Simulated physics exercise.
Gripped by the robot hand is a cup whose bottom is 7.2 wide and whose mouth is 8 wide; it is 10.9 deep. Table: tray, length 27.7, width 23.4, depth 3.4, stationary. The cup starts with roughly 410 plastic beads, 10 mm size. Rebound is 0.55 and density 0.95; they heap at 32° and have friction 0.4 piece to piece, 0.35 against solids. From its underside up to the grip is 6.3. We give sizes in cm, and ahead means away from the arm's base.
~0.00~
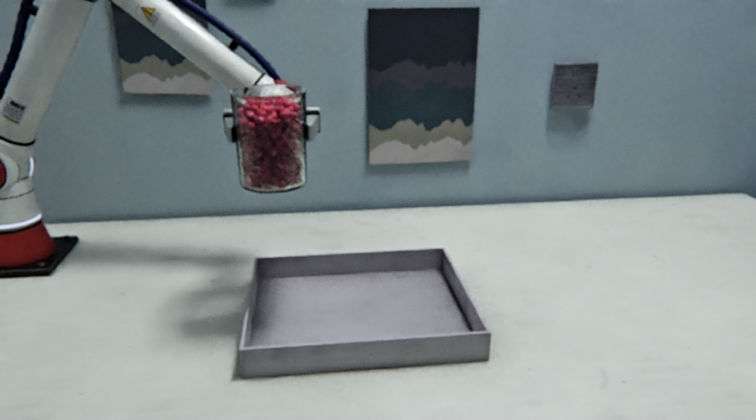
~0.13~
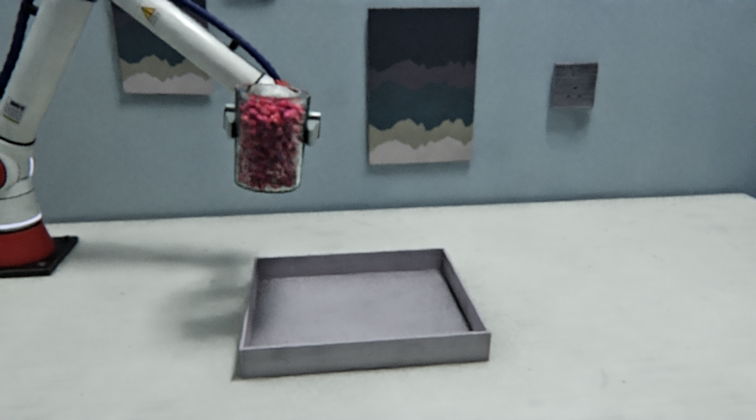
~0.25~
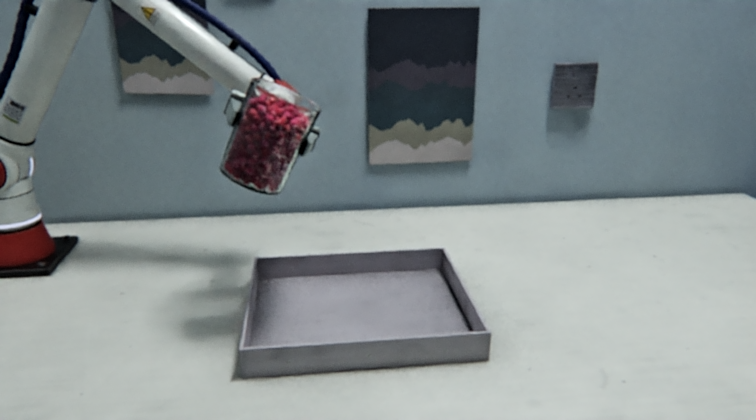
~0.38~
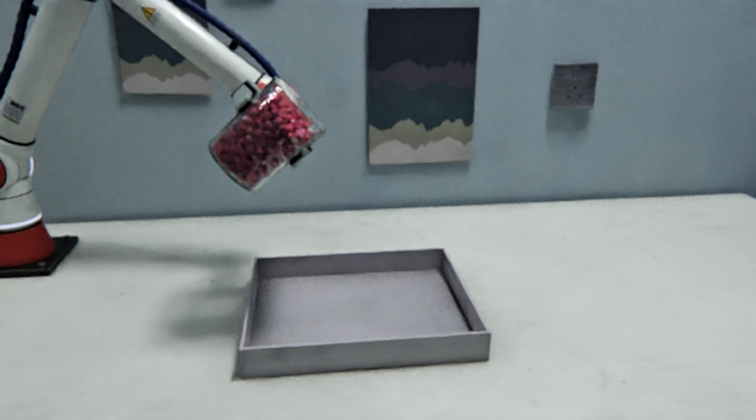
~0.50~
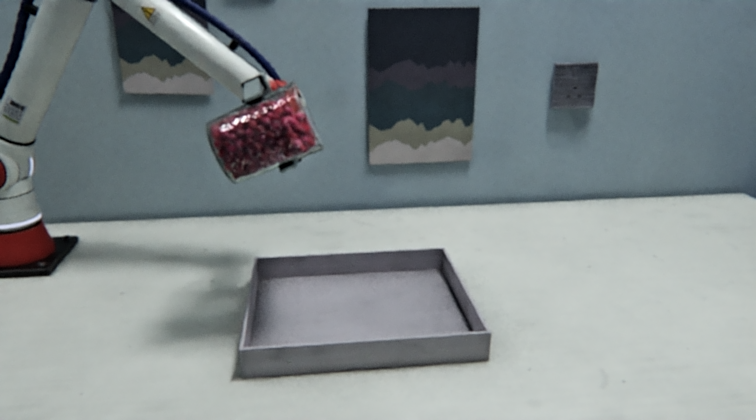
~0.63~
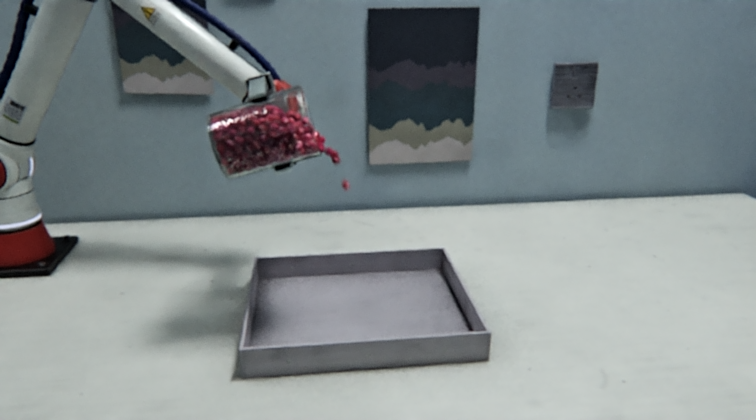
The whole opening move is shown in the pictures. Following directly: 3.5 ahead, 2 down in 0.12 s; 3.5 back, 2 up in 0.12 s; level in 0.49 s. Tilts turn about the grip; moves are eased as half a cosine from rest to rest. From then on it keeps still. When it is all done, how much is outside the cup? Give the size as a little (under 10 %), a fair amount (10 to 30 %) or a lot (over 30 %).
A fair amount.
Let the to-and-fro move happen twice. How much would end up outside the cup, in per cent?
In that case it would be near 35 percent.
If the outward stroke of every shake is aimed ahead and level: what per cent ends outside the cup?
About 35 per cent.
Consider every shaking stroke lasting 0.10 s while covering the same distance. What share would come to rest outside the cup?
It would come to around 25 %.
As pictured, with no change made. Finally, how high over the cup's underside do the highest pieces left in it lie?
It reaches close to 10.0 cm in the end.
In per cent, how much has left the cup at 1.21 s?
So far, about 20 in a hundred parts are out.
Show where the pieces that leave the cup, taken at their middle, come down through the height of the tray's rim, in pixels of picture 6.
(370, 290).
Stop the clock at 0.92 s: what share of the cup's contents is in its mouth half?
That share comes to roughly 40 percent.
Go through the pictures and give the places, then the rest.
Cup middle at (271, 139), level; upper third of the load around (270, 121), from x 240 to 300, top at y 105; 411 in the cup, in the first picture.
Cup middle at (270, 139), tilted 7° forward; upper third of the load around (270, 120), from x 240 to 300, top at y 105, in the second picture.
Cup middle at (268, 139), tilted 26° forward; upper third of the load around (269, 122), from x 230 to 305, top at y 100, in the third picture.
Cup middle at (266, 137), tilted 49° forward; upper third of the load around (268, 121), from x 215 to 305, top at y 100, in the fourth picture.
Cup middle at (264, 135), tilted 68° forward; upper third of the load around (266, 122), from x 215 to 310, top at y 100, in the fifth picture.
Cup middle at (264, 134), tilted 75° forward; upper third of the load around (257, 124), from x 215 to 345, top at y 110; 408 in the cup, 3 in flight or on a rim, in the sixth picture.
By 0.92 s, tilted 73° forward, highest piece 27 above the table; 337 in the cup, 12 in the tray, 62 in flight or on a rim.
By 1.21 s, tilted 15° forward, highest piece 29 above the table; 330 in the cup, 77 in the tray, 2 on the table or floor, 2 in flight or on a rim.
By 1.56 s, level, highest piece 29 above the table; 330 in the cup, 78 in the tray, 3 on the table or floor.
By 2.61 s, level, highest piece 29 above the table; 330 in the cup, 78 in the tray, 3 on the table or floor.
Final count, 330 in the cup, 78 in the tray, 3 on the table or floor. That is 20 % outside the cup.
